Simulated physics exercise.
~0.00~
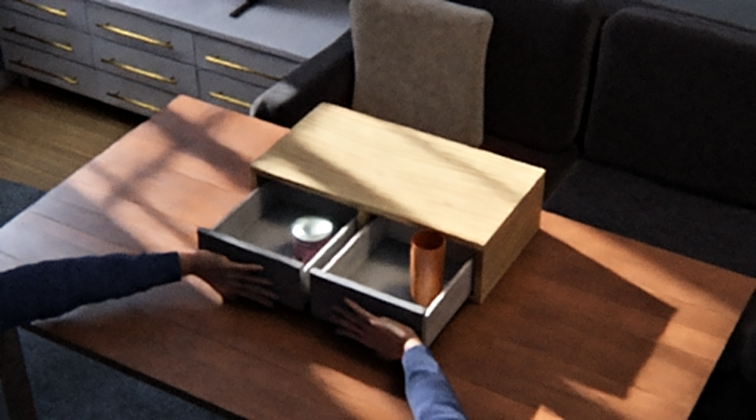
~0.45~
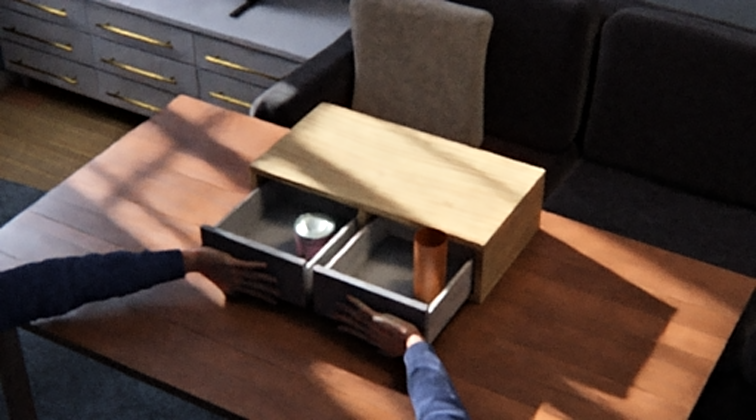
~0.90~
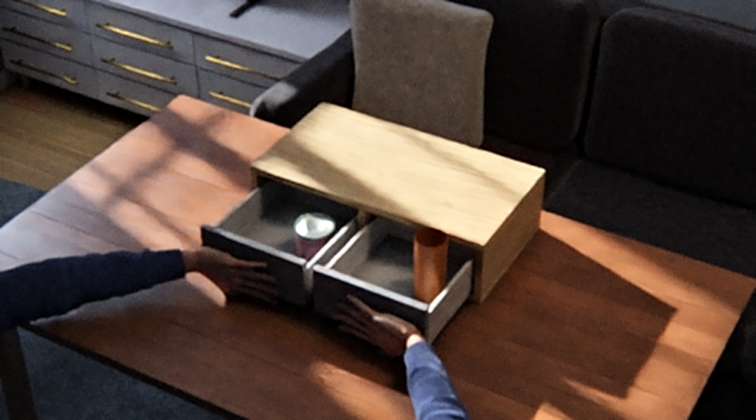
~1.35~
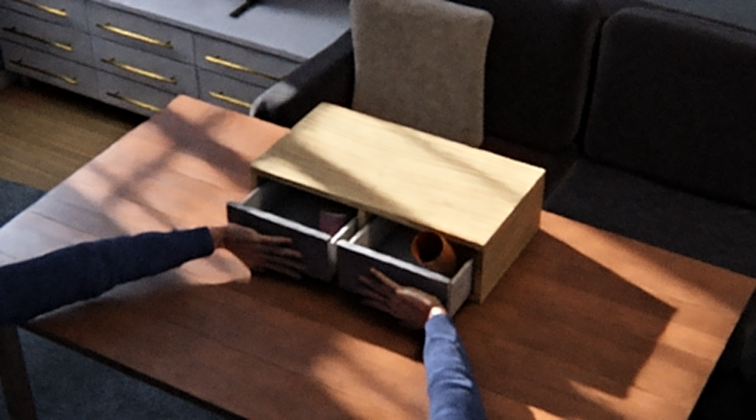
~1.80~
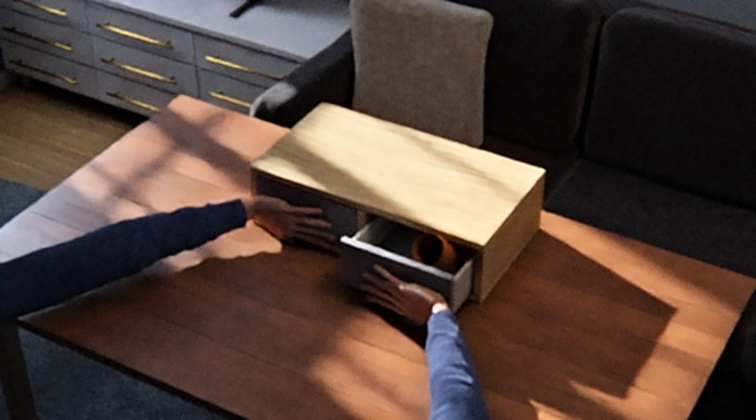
The clip shows two hands pushing in the open drawers of a small wooden chest on a table, the left holding a tin and the right an orange beaker. Both slide partway and the beaker tips to lean; the left drawer then shuts flush while the right stays ajar.
